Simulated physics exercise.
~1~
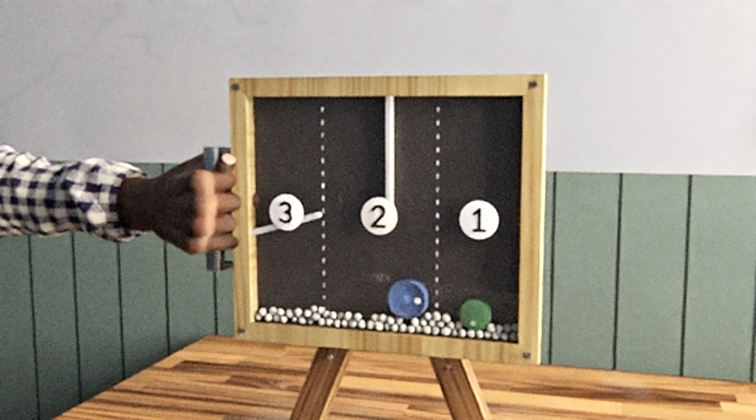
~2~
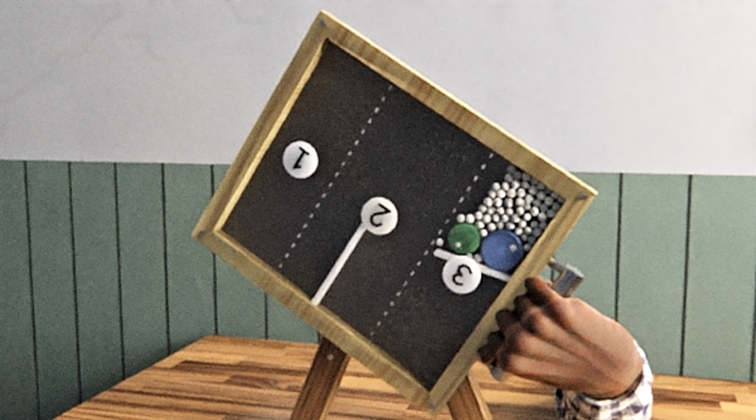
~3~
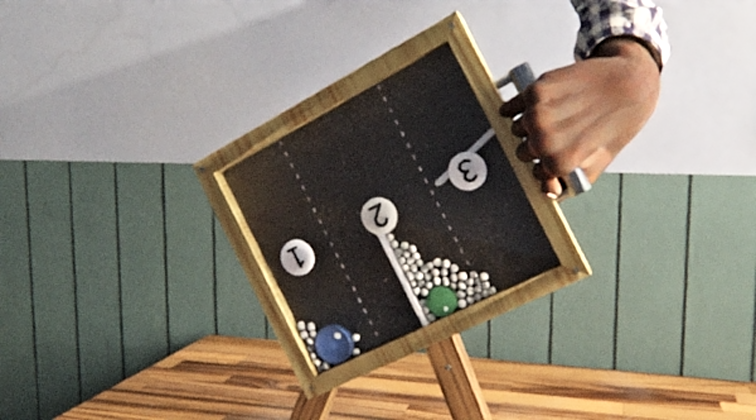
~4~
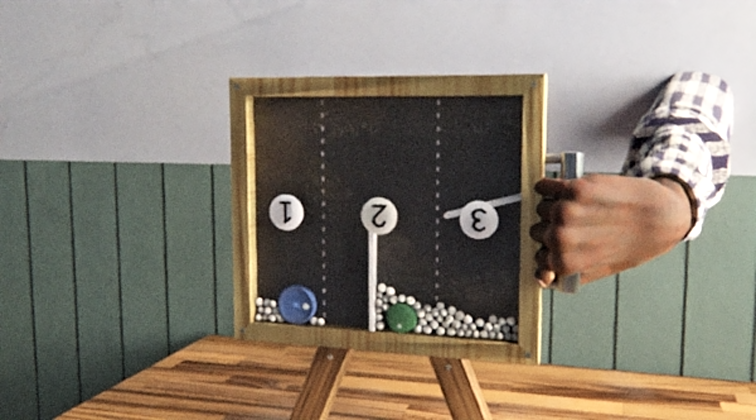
To begin with, a hand in a checked sleeve grips the left side of a wooden-framed case, where small white balls, a blue disc and a green disc lie along the bottom. The hand turns the case anticlockwise, and the balls and discs gather at the right against the short bar in strip three. As it turns past upside down, they spill left, the blue disc reaching strip one with a few balls while the green disc stays in strip two. Finally the case swings back a little and rests upside down, with the balls spread mostly across strips two and three.
